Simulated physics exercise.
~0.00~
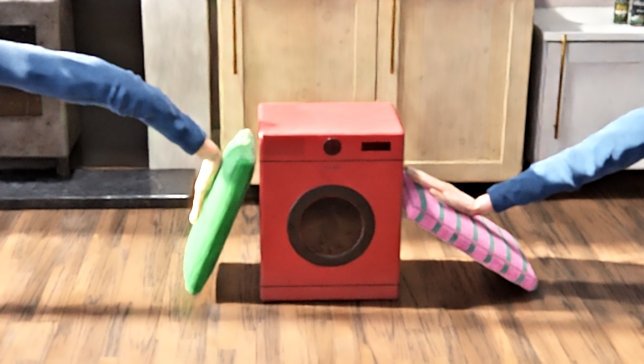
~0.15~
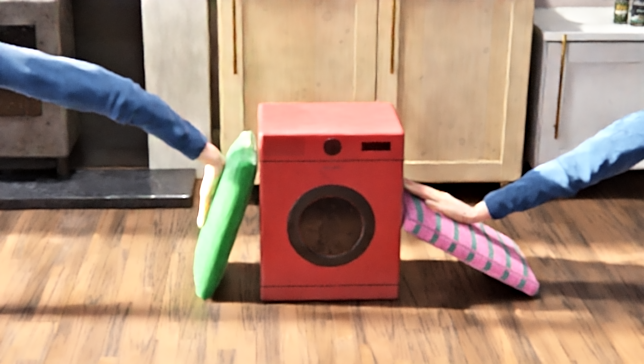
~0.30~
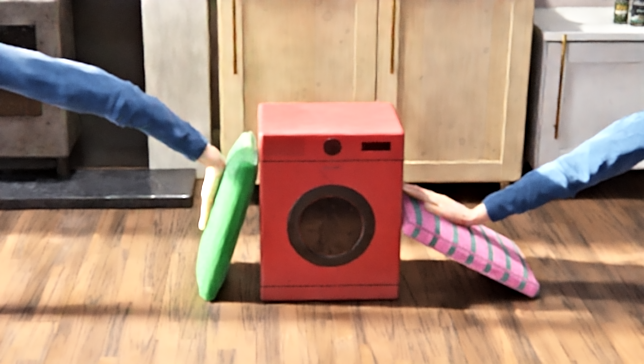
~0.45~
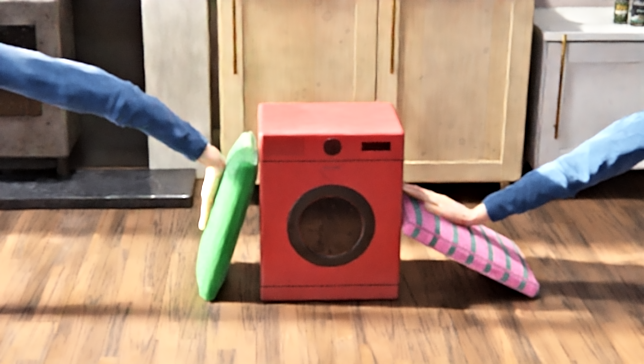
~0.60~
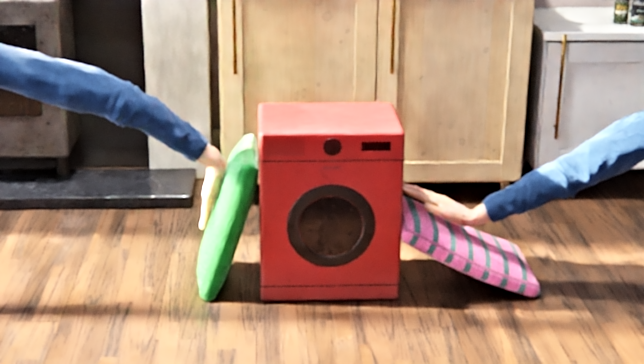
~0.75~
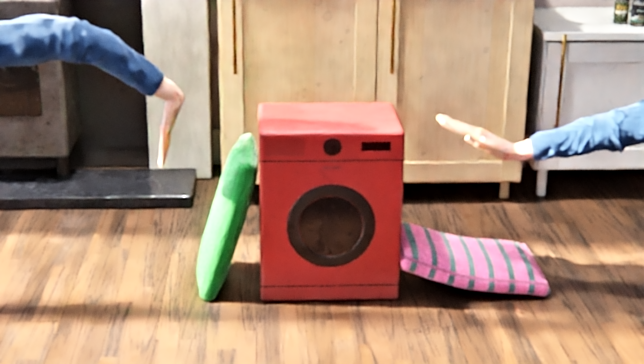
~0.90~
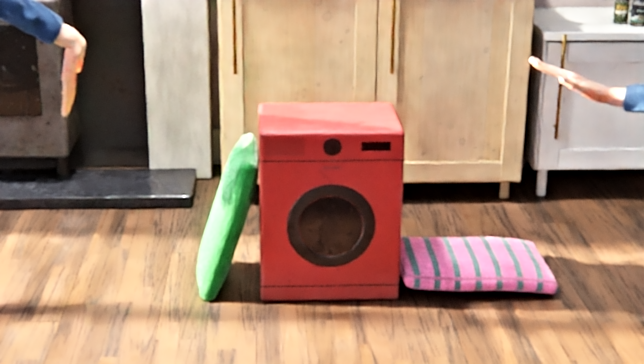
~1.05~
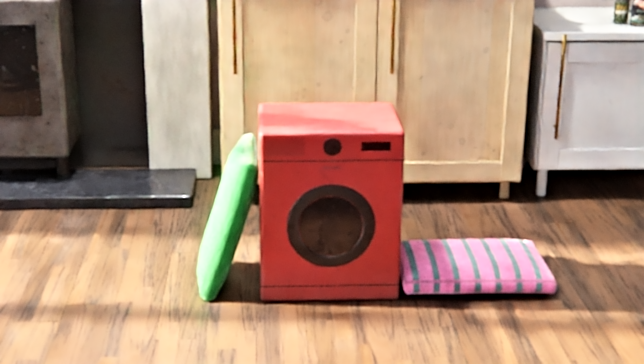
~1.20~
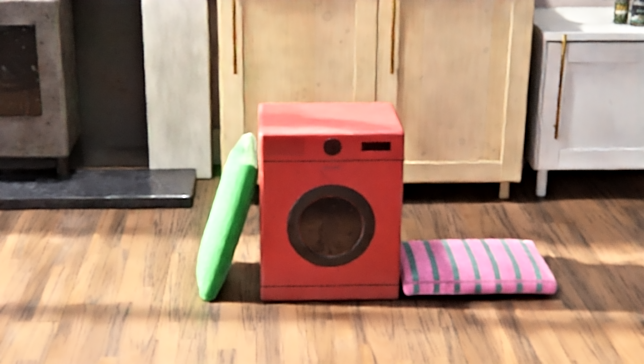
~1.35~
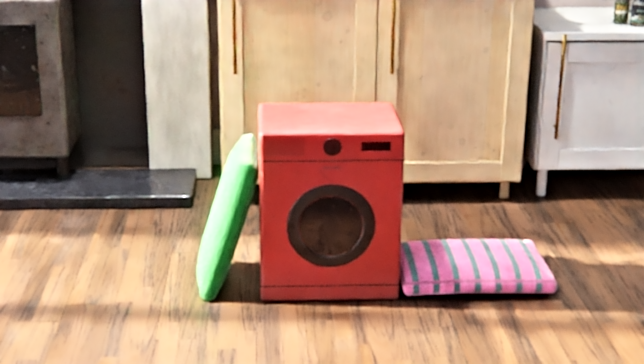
The video shows two hands holding a green pillow and a pink striped pillow against opposite sides of a red machine on a wooden floor. The hands let go and withdraw, and the green pillow stays leaning on the left while the pink one slumps flat on the right.
